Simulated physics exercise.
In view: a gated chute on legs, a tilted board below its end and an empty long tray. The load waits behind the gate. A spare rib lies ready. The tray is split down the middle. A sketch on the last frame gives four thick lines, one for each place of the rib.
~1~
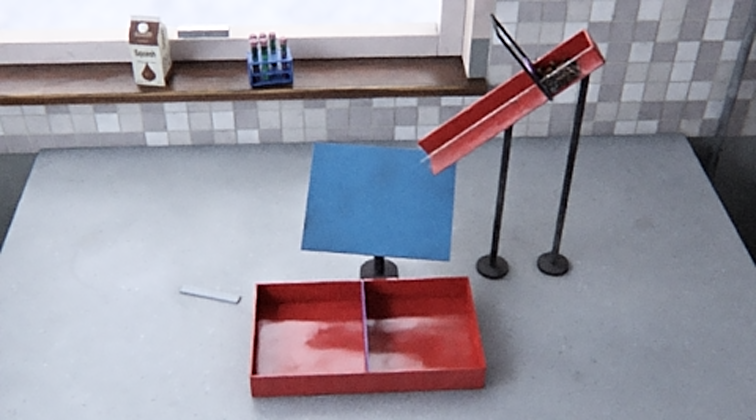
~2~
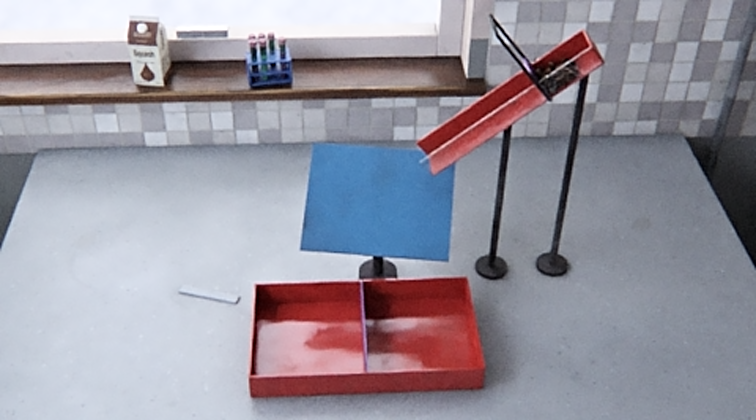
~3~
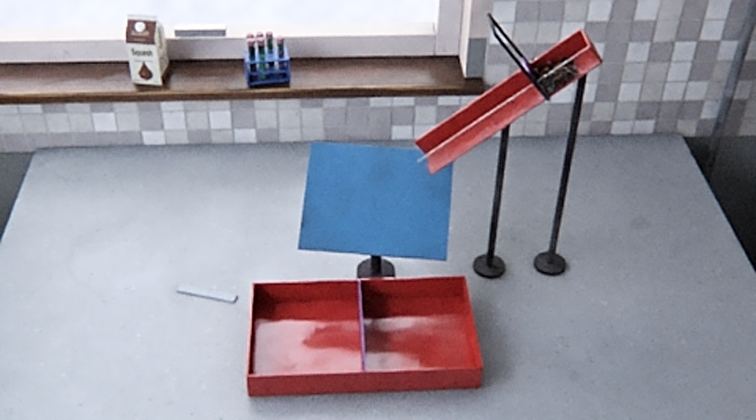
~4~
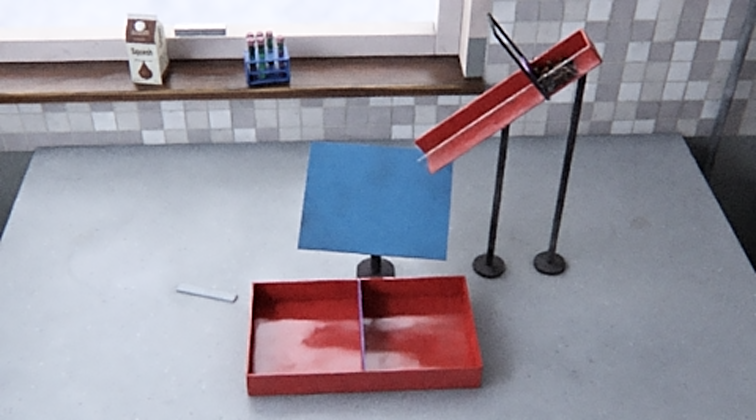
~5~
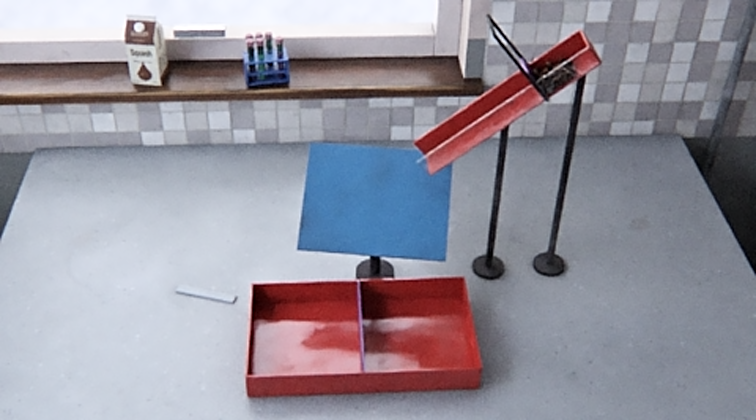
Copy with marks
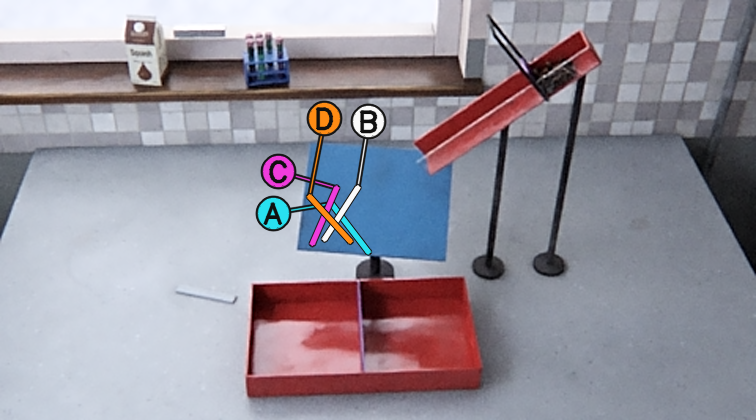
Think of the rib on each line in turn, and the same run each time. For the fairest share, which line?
The answer is line D.
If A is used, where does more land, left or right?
More lands on the right.
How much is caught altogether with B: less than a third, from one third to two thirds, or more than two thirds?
It is more than two thirds.
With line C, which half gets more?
More lands on the left.
On the marked copy, line A from (331, 203) to (368, 252); line B from (357, 187) to (324, 239); line C from (336, 188) to (312, 243); line D from (309, 196) to (350, 241).
For line A, of what is caught, about a tenth in the left half, the larger part in the right.
For line B, of what is caught, almost all in the left half, just a few in the right.
For line C, of what is caught, almost all in the left half, just a few in the right.
For line D, of what is caught, roughly half in the left half, roughly half in the right.
